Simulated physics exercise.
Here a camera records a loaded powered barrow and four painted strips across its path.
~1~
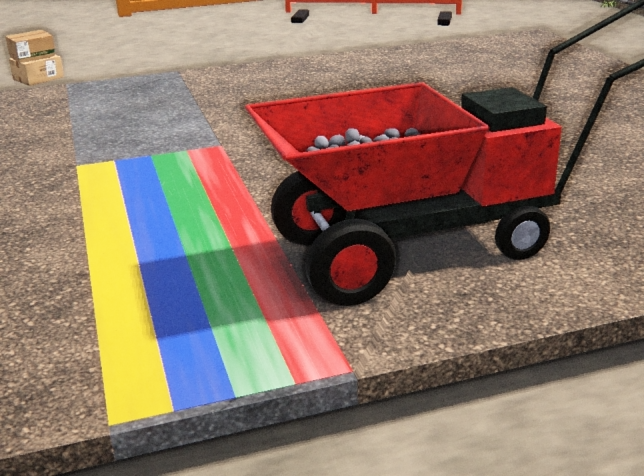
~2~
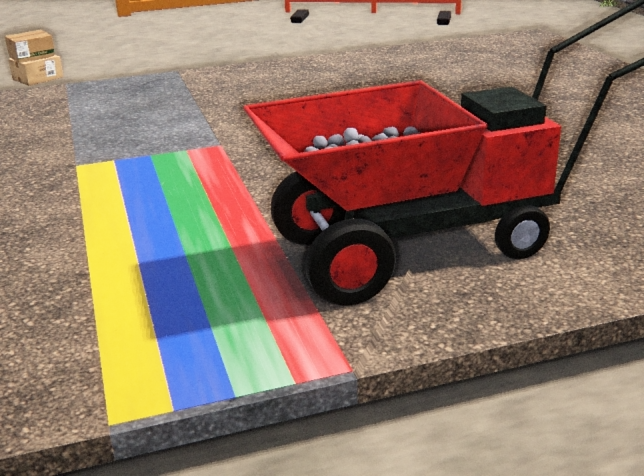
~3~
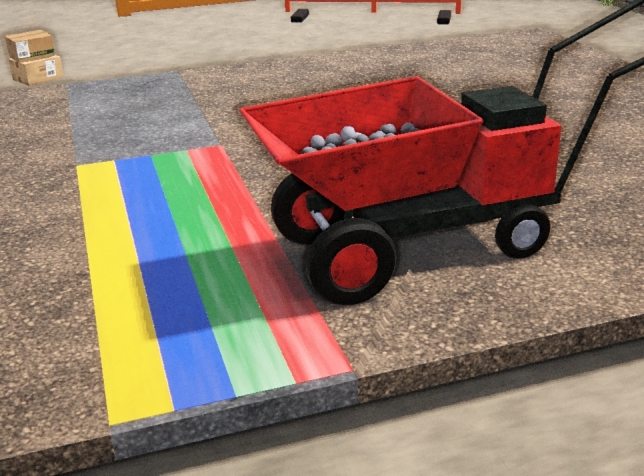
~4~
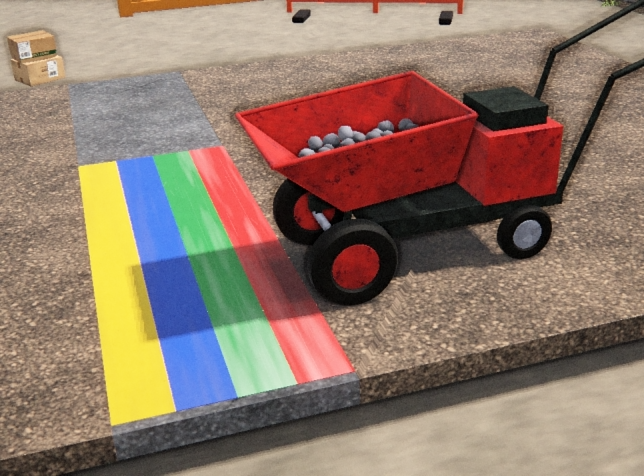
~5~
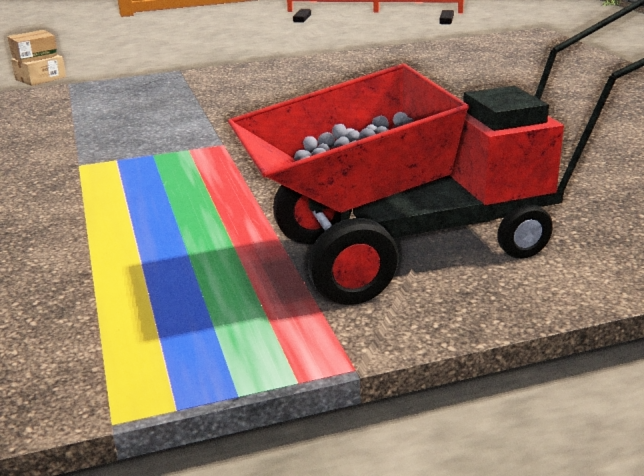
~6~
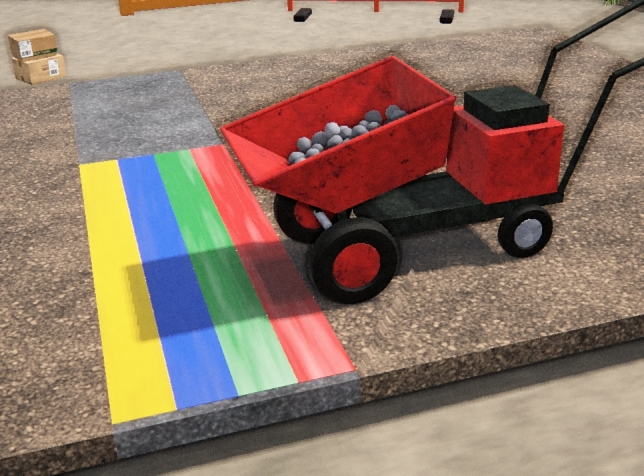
To begin with, a red powered barrow loaded with round grey cobbles sits level beside four painted strips, yellow, blue, green and red. Then the skip starts to tilt, its rear rising gradually and its front lip dipping toward the left, until it is clearly tipped with the cobbles still inside.
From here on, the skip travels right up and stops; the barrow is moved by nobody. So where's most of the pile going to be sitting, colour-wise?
Most of it sits on blue.
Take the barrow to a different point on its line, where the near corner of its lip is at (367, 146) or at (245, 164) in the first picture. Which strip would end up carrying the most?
Case one gives the green one, case two gives yellow.
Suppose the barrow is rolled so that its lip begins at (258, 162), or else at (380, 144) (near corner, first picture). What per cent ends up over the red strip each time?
I'd put it at around 0 percent the first time and 40 percent the second.
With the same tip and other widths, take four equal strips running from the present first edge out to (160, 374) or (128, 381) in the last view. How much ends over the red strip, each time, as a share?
The first gives around 0 %, the second around 0 %.
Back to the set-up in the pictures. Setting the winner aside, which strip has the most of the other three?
That would be the yellow strip, in second.
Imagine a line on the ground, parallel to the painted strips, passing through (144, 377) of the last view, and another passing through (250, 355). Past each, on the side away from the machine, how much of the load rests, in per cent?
Around 10 per cent for the first, around 70 per cent for the second.
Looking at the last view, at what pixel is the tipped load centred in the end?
The centre comes to rest close to (166, 294).
Soon, skip tipped steeply; all in the skip.
A while on, skip tipped steeply; most in the skip; a small part over the blue strip.
Towards the end, skip tipped right over; about a quarter in the skip; a stray few over the green strip; about half over the blue strip; about a quarter over the yellow strip; a stray few off the paint.
Finally, skip tipped right over; about a quarter in the skip; none over the red strip; a stray few over the green strip; about half over the blue strip; about a quarter over the yellow strip; a stray few off the paint.
